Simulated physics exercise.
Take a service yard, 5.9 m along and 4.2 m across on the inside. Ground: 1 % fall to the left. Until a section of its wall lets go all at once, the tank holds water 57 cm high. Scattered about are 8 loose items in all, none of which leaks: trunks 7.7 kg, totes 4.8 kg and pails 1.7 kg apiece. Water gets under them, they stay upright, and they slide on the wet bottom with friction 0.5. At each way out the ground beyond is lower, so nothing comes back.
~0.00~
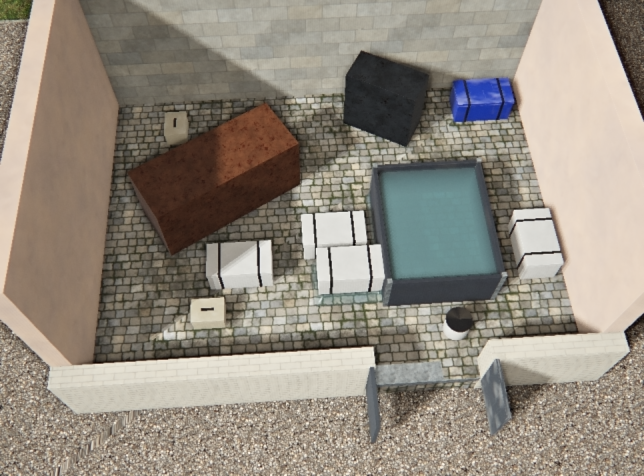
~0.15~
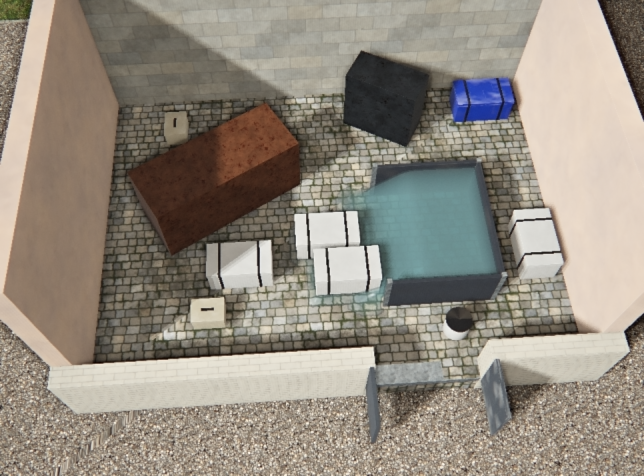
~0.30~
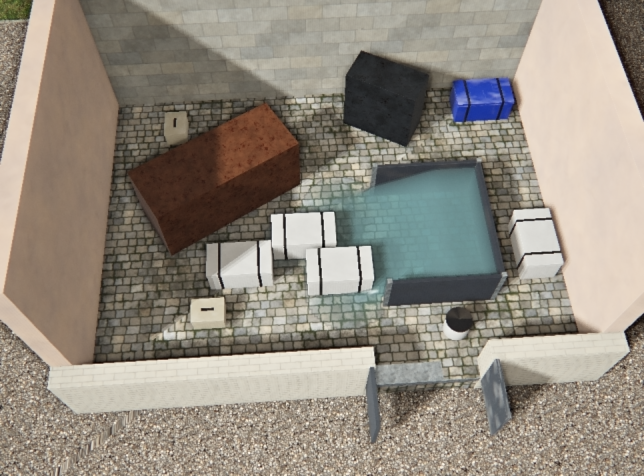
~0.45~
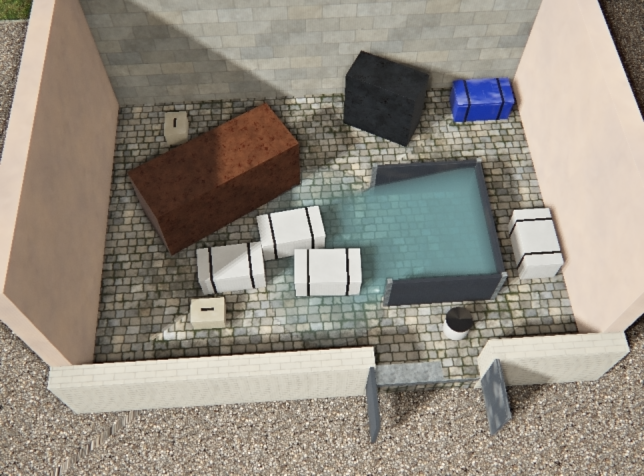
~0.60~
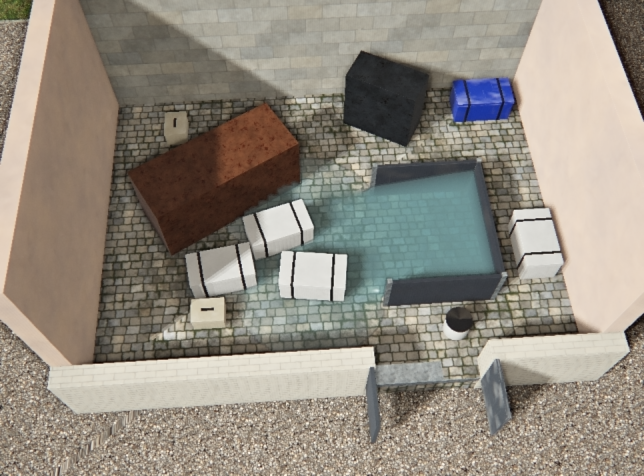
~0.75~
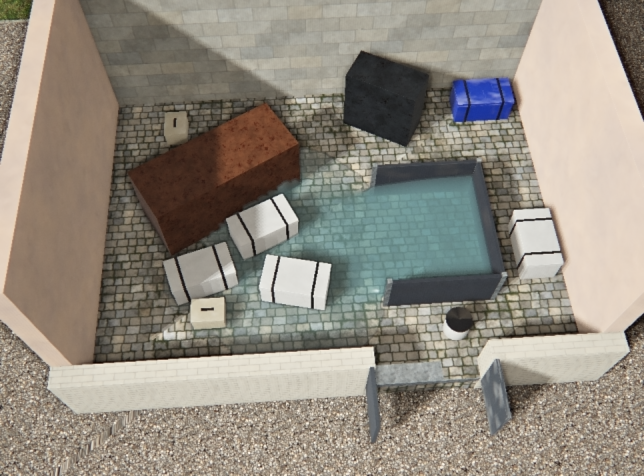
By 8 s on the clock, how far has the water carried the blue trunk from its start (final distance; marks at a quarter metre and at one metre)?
It remains nearby.
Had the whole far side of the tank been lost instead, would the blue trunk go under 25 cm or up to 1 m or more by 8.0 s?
Well, the blue trunk goes a long way then.
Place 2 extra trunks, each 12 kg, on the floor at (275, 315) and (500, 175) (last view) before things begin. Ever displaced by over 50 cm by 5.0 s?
One by one: Beyond it, then within it.
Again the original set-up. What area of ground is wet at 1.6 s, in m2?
That flooded area is roughly 11.5 m2.
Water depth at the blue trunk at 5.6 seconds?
Around 1 cm.
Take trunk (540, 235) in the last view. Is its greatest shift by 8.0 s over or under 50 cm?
The answer is that it fell shy of the limit.
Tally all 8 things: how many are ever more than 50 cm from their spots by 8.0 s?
That comes to 6.
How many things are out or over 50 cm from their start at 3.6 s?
By my tally, 4.
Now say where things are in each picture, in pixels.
In the first picture, the blue trunk at (484, 91) rests on the ground; 2.1 m2 under water; 0 of 8 have shifted.
In the second picture, the blue trunk at (484, 91), on the bottom; water covers 2.9 m2; 1 of 8 have shifted.
In the third picture, the blue trunk at (484, 91), on the bottom; 4.0 m2 under water; 2 of 8 have shifted.
In the fourth picture, the blue trunk at (484, 91) rests on the ground; 5.2 m2 under water; 3 of 8 have shifted.
In the fifth picture, the blue trunk at (484, 91), on the bottom; 6.3 m2 under water; 3 of 8 have shifted.
In the sixth picture, the blue trunk at (484, 91), on the bottom; water covers 7.4 m2; 3 of 8 have shifted.
After 1.6 s the blue trunk is near (484, 91), 0.0 m from its start, aground; 0 of 8 are out; 4 afloat.
After 3.6 s the blue trunk is near (484, 91), 0.0 m from its start, aground; 0 of 8 are out; 5 afloat.
After 5.6 s the blue trunk is near (484, 91), 0.0 m from its start, aground; 0 of 8 are out; 5 afloat.
After 8.0 s the blue trunk is near (484, 91), 0.0 m from its start, aground; 0 of 8 are out; 6 afloat.
